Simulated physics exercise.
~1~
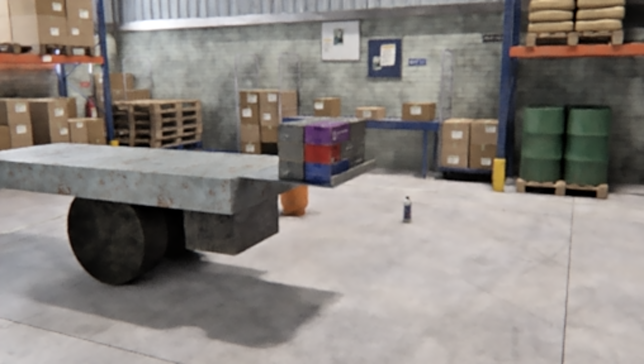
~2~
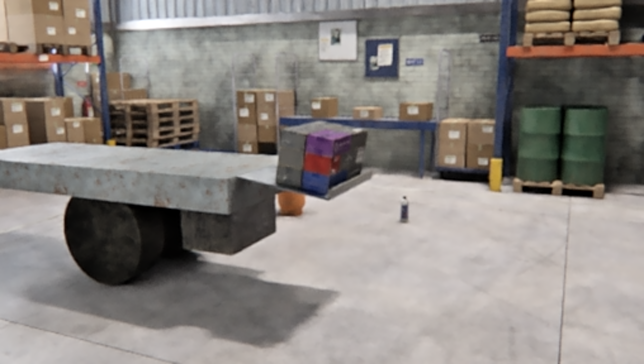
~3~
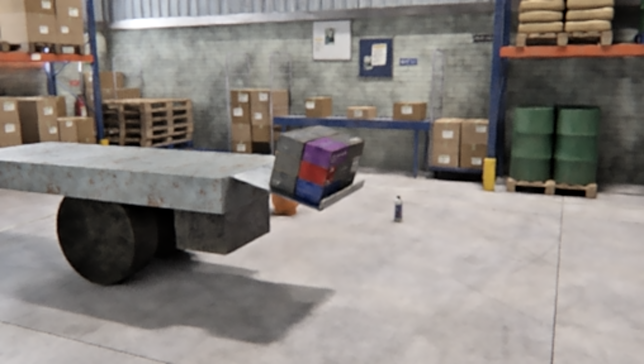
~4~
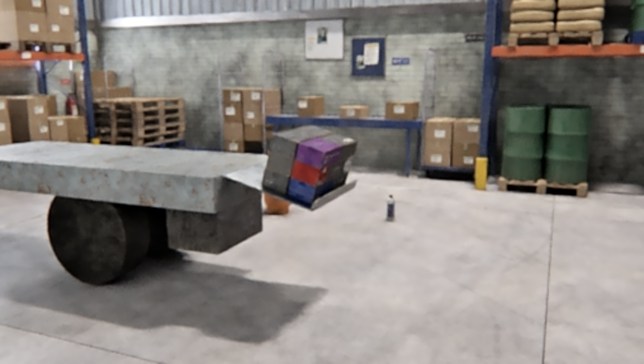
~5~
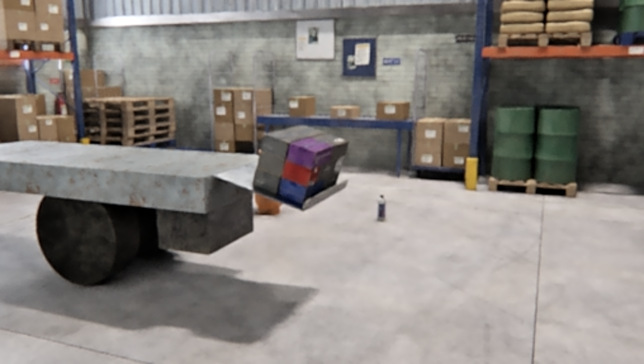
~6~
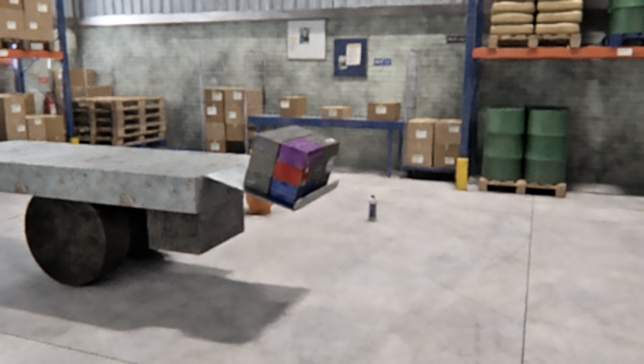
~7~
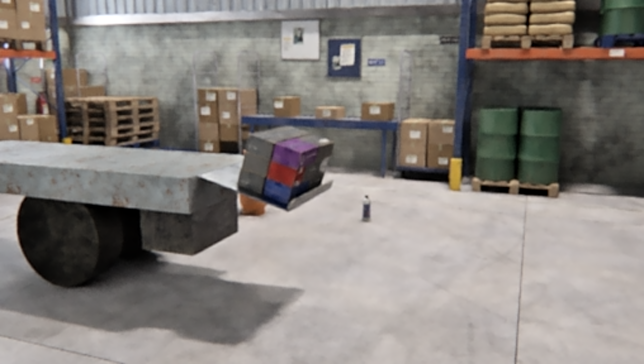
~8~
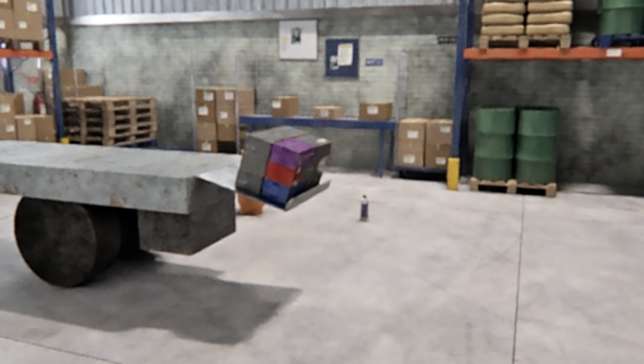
The flap tilts down at its outer edge, and the stacked boxes stay on it.
